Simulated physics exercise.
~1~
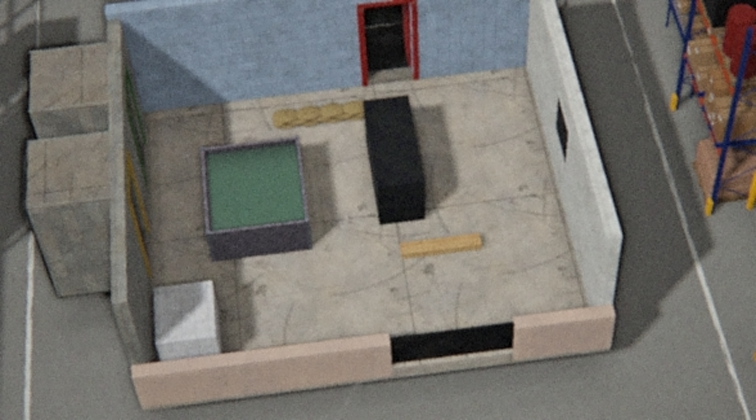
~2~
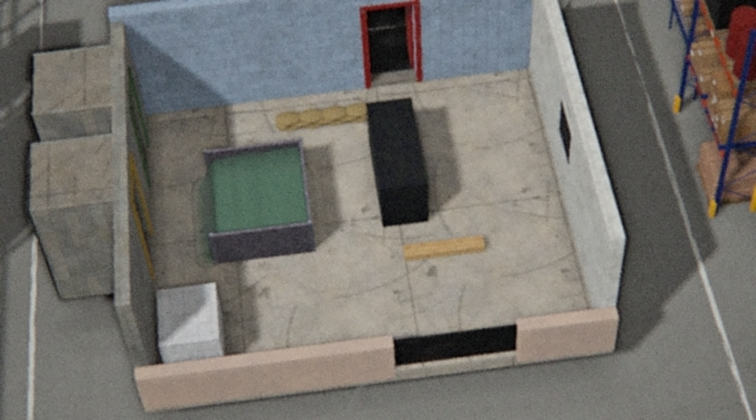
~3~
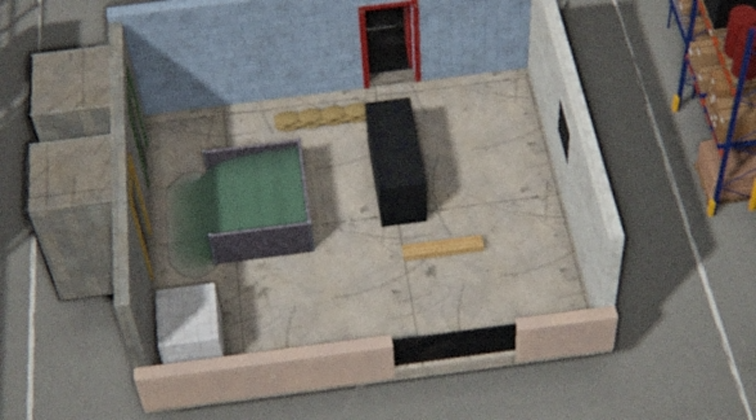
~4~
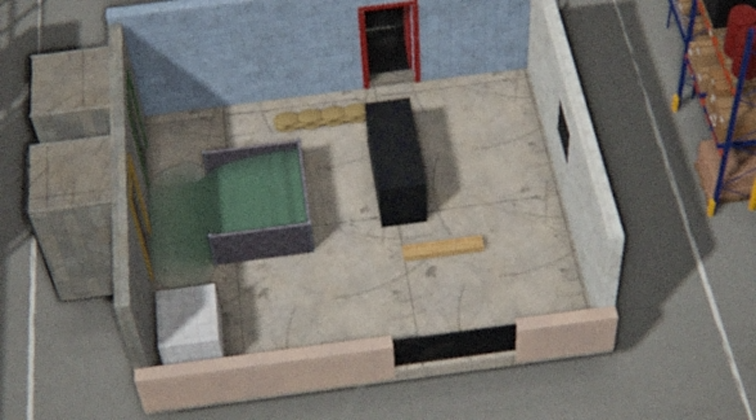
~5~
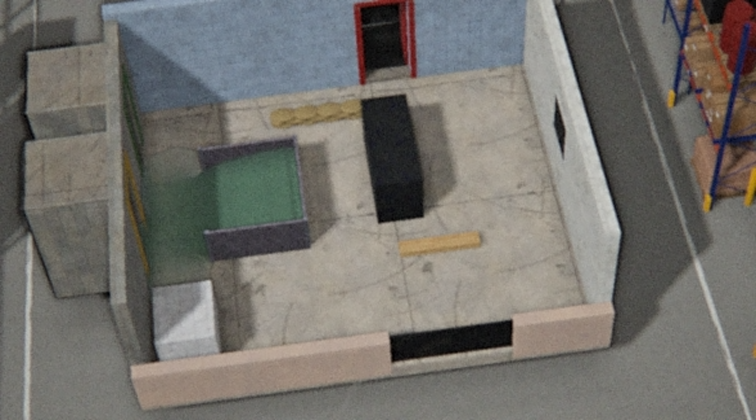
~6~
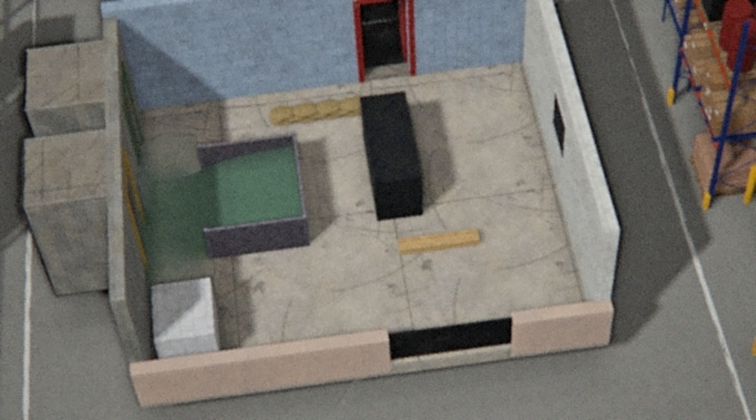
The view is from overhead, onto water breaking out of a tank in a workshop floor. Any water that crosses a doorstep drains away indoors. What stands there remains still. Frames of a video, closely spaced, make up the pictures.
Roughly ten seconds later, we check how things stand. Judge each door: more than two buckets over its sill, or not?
Yellow door - over two buckets; green door - over two buckets; red door - two buckets or less.
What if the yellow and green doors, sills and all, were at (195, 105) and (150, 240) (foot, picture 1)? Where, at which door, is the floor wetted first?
First comes the door marked green.
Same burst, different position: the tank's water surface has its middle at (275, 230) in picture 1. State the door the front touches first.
It's the yellow-painted one.
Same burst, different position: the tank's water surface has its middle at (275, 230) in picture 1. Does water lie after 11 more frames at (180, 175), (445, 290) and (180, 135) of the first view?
So, in the order given, I'd say soaked through, unaffected, soaked through.
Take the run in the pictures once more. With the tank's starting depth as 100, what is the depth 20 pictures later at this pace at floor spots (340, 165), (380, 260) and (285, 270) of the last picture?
I'd say close to 0, 2 and 4 percent.
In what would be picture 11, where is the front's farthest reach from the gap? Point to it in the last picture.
At about (153, 384).
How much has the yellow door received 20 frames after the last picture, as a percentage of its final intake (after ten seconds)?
My estimate: Close to 100 per cent.
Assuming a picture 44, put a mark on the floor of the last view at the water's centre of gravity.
My guess is about (304, 206).
A moment on, water covers 15 % of the floor; the yellow door far over two buckets in, the green door over two buckets in, the red door not reached.
Next, water covers 25 % of the floor; the yellow door far over two buckets in, the green door far over two buckets in, the red door not reached.
Then, water covers 45 % of the floor; the yellow door far over two buckets in, the green door far over two buckets in, the red door wet at the sill, nothing in.
Later, water covers 85 % of the floor; the yellow door far over two buckets in, the green door far over two buckets in, the red door wet at the sill, nothing in.
In the end, water covers 95 % of the floor; the yellow door far over two buckets in, the green door far over two buckets in, the red door wet at the sill, nothing in.
